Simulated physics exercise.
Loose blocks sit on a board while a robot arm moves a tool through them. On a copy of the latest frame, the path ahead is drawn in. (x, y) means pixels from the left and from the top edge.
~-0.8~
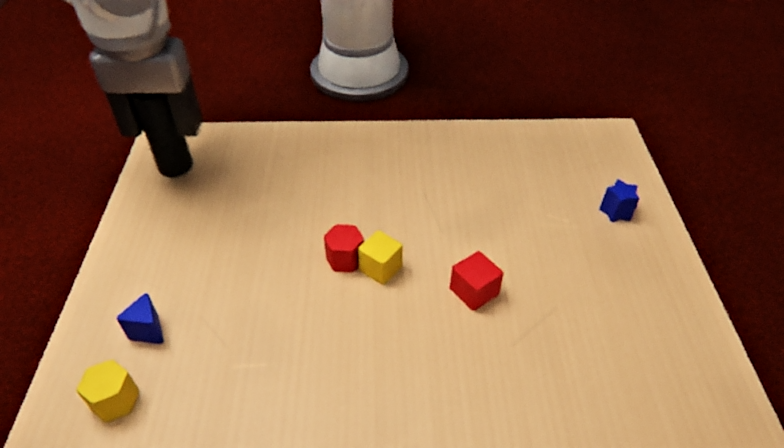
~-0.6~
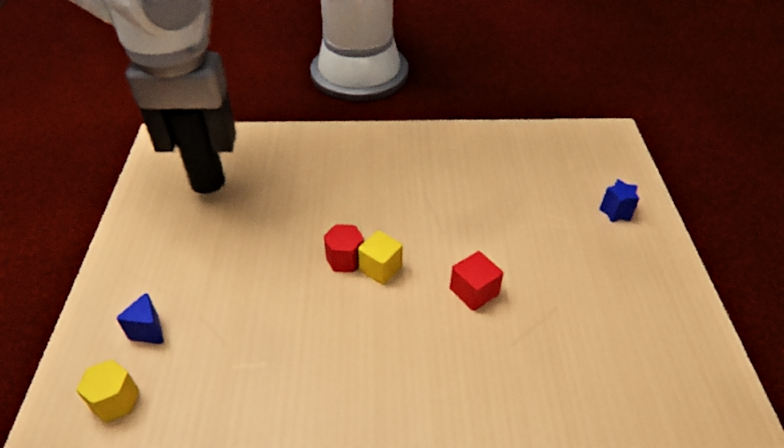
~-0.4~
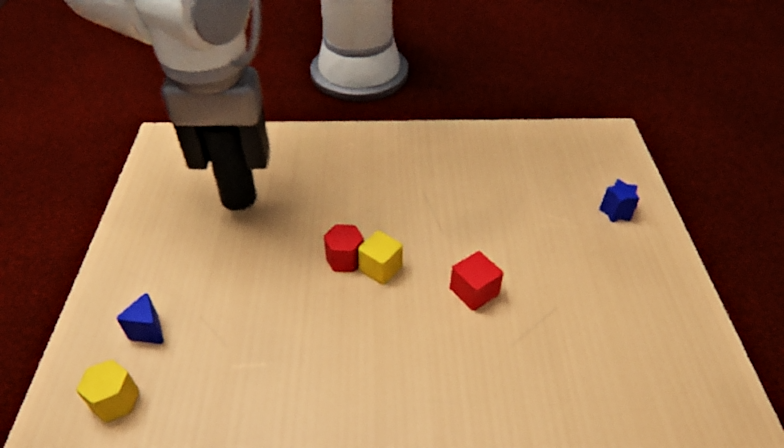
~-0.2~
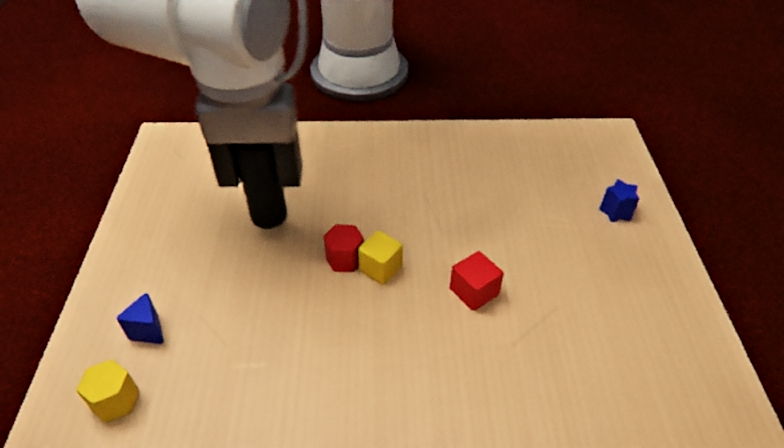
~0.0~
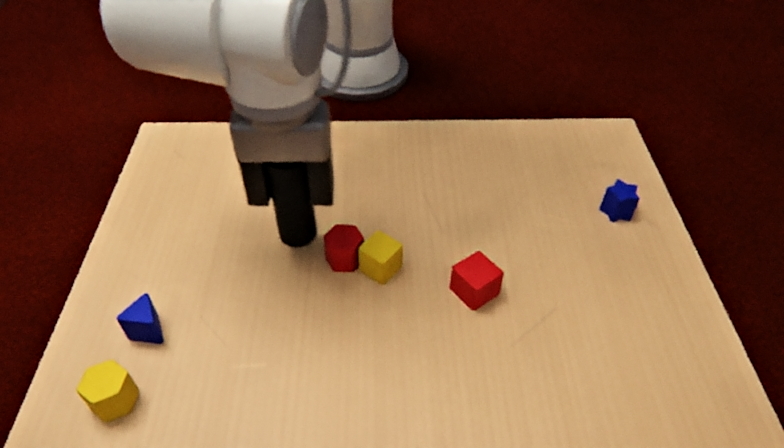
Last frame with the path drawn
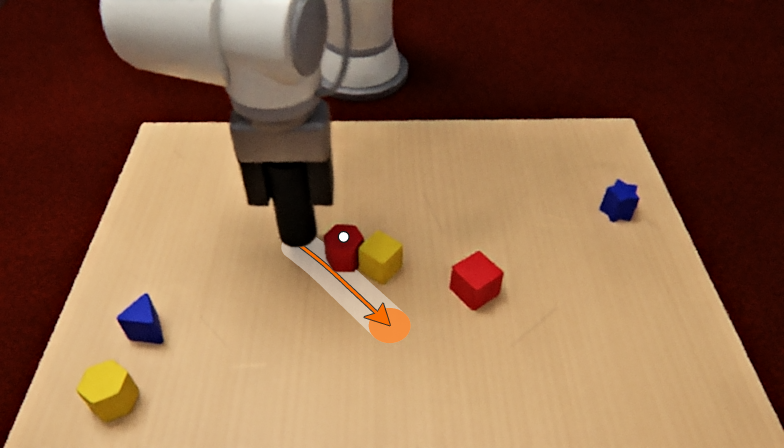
At first, a robot arm holds its dark tool near the upper left of a board scattered with red, yellow and blue blocks. The tool then moves steadily right and toward the viewer, ending just left of the red six-sided block, while all the blocks stay still.
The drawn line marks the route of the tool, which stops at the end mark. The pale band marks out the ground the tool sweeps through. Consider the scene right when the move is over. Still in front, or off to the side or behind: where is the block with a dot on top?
I'm fairly sure the block with a dot on top slides away from the front of the tool at some point.
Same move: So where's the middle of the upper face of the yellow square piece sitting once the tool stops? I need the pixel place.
The middle of its upper face will lie at (430, 249).
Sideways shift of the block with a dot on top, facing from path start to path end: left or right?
Moves left.
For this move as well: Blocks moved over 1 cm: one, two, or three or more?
Blocks moved: Two.
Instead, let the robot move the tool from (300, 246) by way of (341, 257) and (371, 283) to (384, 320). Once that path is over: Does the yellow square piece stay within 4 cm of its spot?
The answer is no.
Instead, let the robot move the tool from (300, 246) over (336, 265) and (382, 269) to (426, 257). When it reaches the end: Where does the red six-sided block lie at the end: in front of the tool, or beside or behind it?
Held in front.
The line goes from (300, 246) via (329, 269) and (358, 296), ending at (390, 325); the dot is on the red six-sided block.
The first path, step by step. One third of the way, tool (329, 258); red six-sided block (367, 249), turned 20° anticlockwise; yellow square piece (403, 249), turned 25° anticlockwise.
Two thirds of the way, tool (359, 286); red six-sided block (397, 266), turned 60° anticlockwise; yellow square piece (424, 248), turned 65° anticlockwise.
At the end, tool (390, 314); red six-sided block (420, 280), turned 115° anticlockwise; yellow square piece (430, 249), turned 85° anticlockwise; red square piece unmoved.
